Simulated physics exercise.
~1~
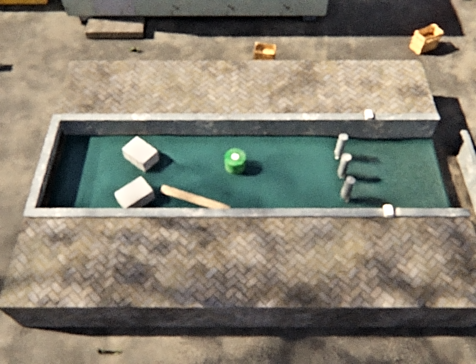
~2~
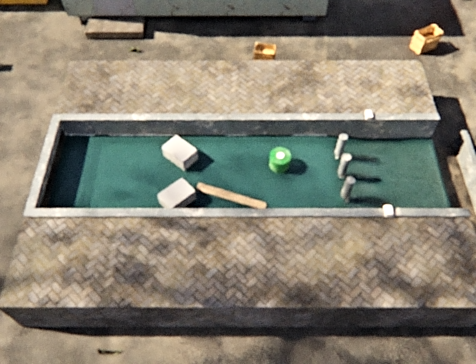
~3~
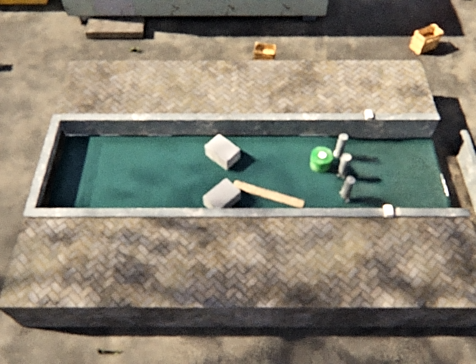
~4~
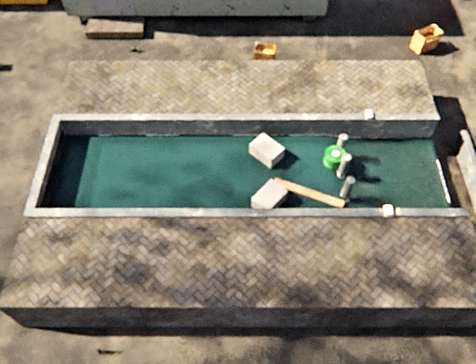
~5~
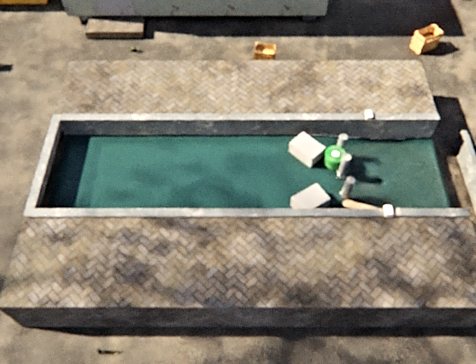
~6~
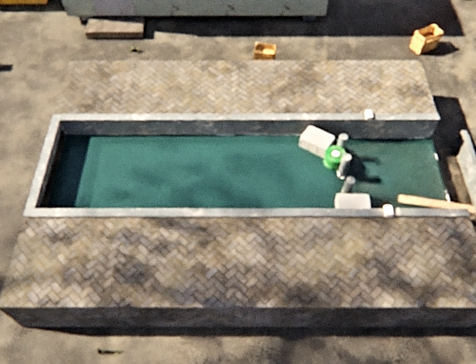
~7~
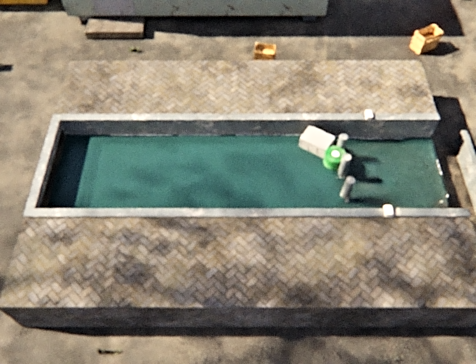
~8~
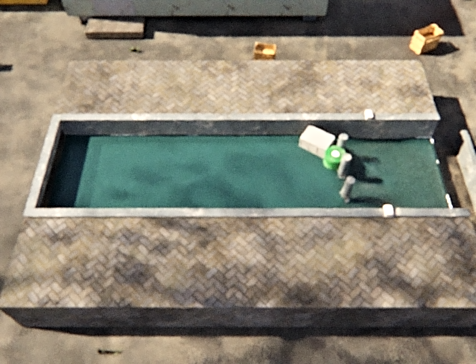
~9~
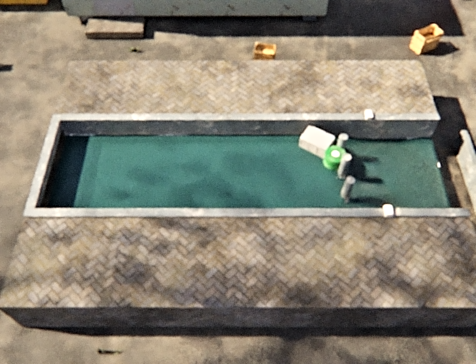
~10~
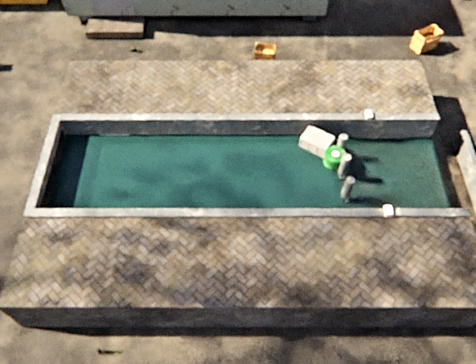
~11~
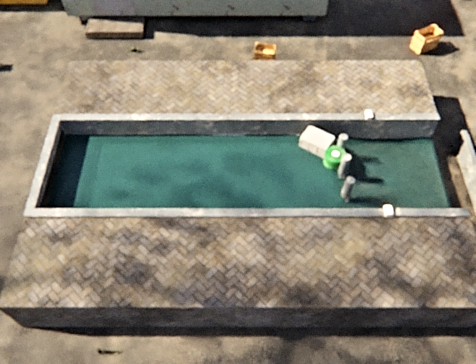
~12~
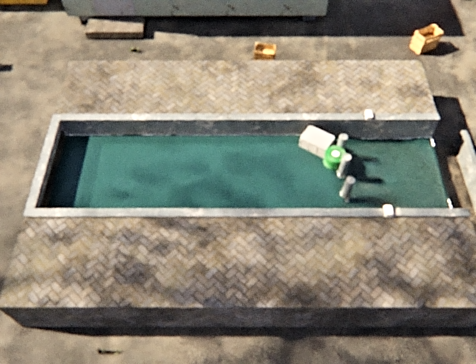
A green tub and white block drift right and lodge at posts while others float away.
